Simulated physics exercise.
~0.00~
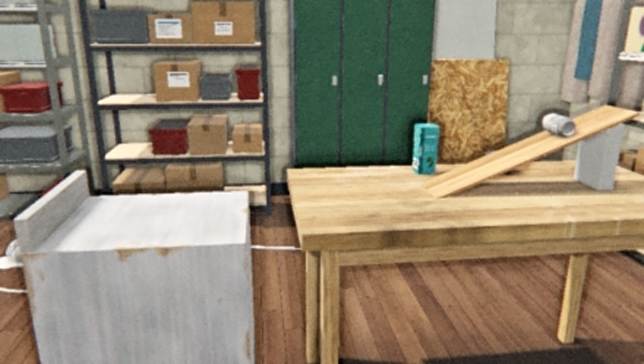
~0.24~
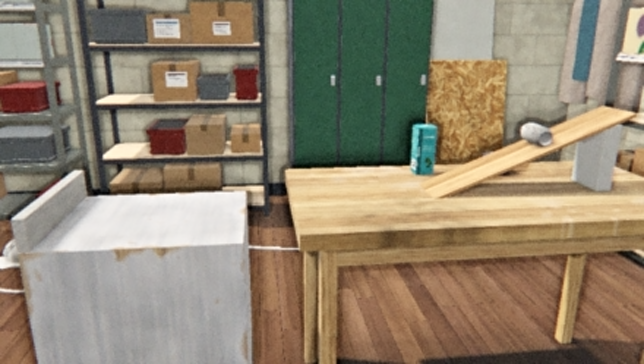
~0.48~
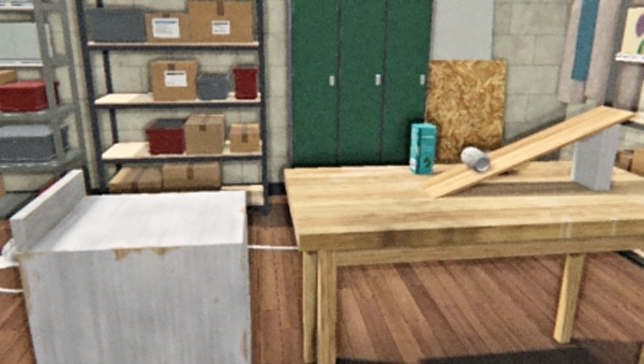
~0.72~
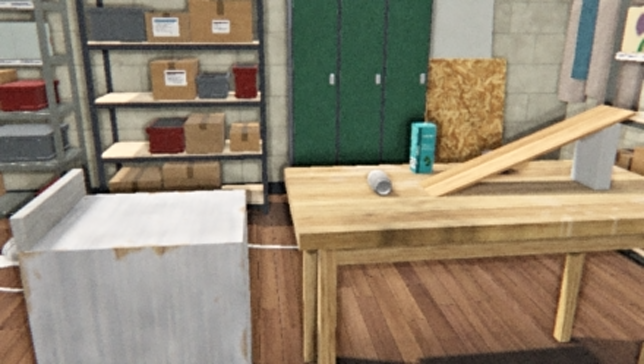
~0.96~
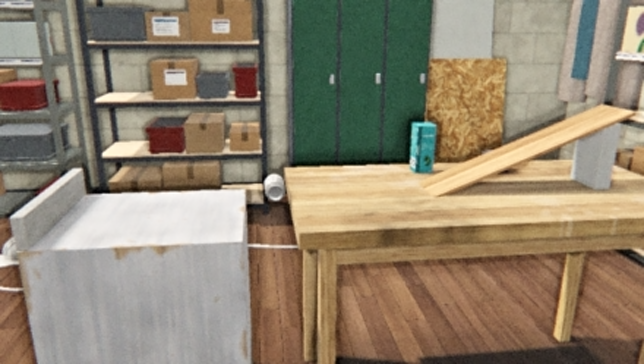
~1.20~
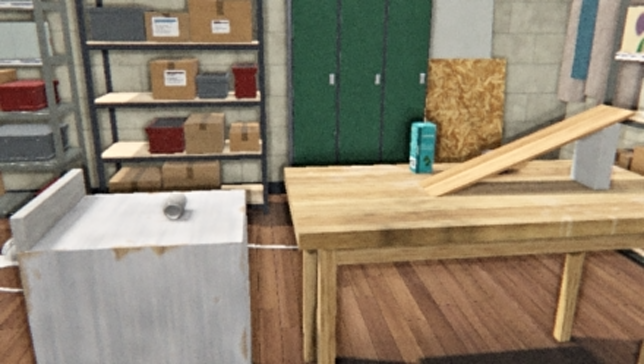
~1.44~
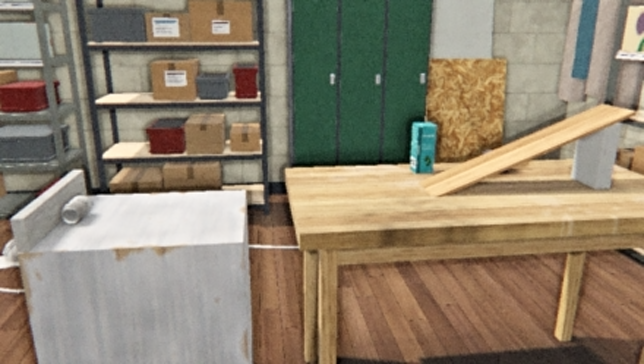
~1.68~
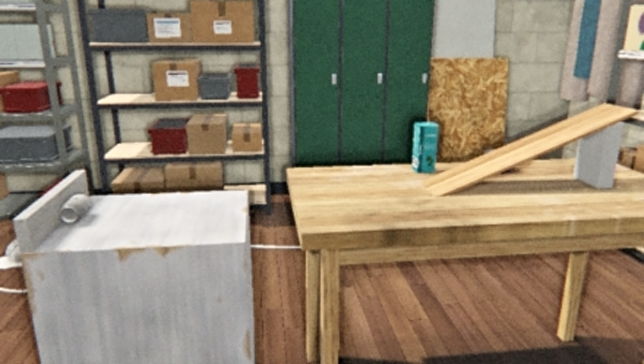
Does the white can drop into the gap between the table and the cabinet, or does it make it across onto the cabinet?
It makes it across the gap onto the cabinet top, and ends up by the raised strip at the far end.
